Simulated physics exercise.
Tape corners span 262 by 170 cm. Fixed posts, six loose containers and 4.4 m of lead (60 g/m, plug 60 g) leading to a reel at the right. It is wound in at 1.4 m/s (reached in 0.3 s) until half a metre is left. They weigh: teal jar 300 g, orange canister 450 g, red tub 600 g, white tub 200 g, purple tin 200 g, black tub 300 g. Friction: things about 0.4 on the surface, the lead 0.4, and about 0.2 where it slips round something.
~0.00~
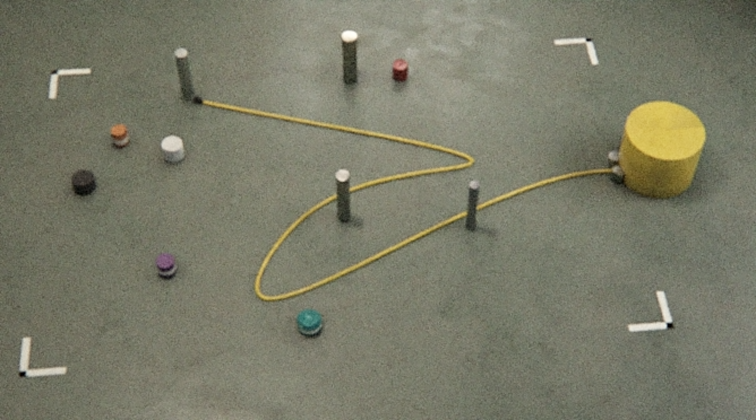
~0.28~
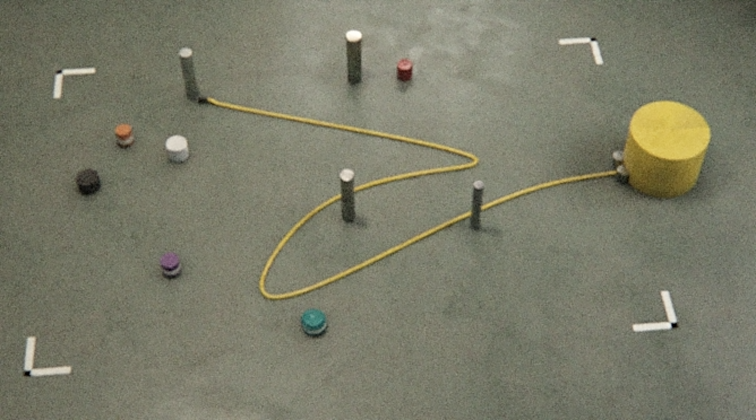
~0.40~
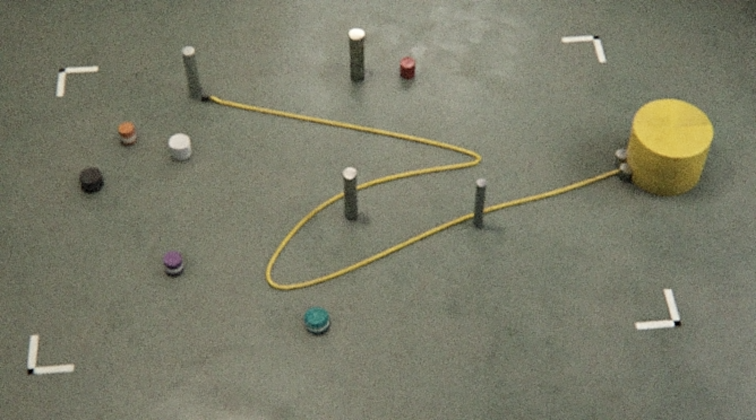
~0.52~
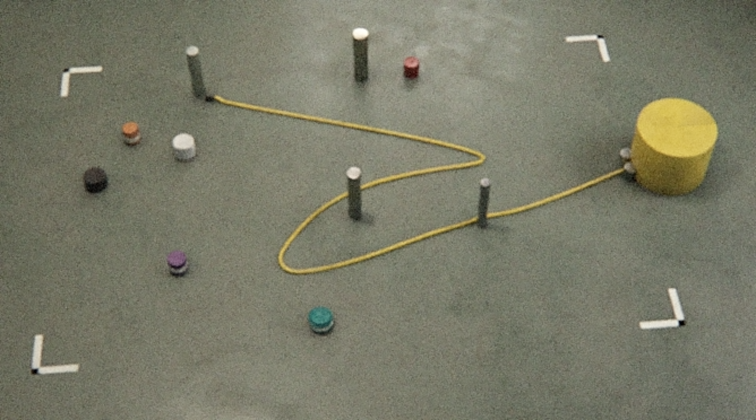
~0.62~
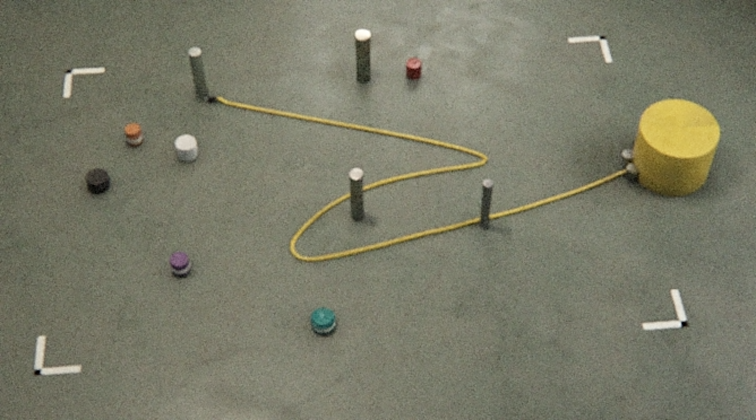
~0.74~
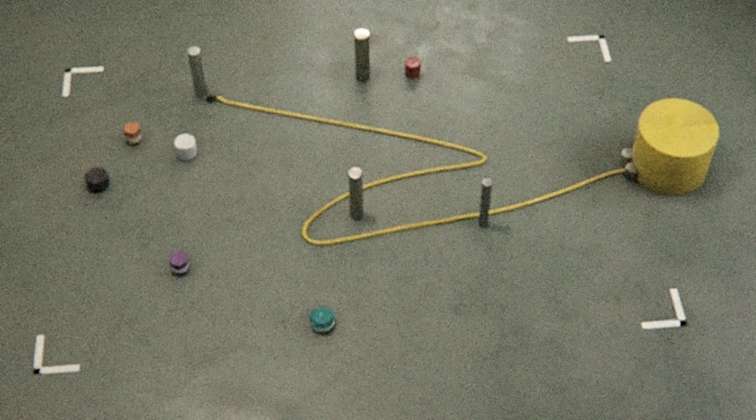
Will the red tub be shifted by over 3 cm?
Result: Red tub keeps its place.
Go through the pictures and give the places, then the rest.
The first frame shows red tub (401, 64); posts (343, 175) (349, 36) (181, 53) (475, 185); lead runs through (539, 184) (362, 264) (294, 226) (469, 165) (292, 119).
In the second frame, lead runs through (547, 185) (298, 226) (295, 119).
In the third frame, lead runs through (571, 188) (301, 224) (298, 117).
In the fourth frame, lead runs through (604, 178) (305, 223) (302, 117).
In the fifth frame, lead runs through (634, 169) (308, 225) (305, 118).
The sixth frame shows red tub (413, 62); lead runs through (483, 214) (307, 224) (482, 162) (304, 117).
By 1.4 s, plug at (213, 98); nothing else has moved.
By 2.1 s, plug at (267, 158); nothing else has moved.
By 2.7 s, plug at (446, 254); nothing else has moved.
By 3.4 s, plug at (602, 169); nothing else has moved.
By 4.2 s, plug at (618, 166); red tub 0 cm off its start at (413, 62).
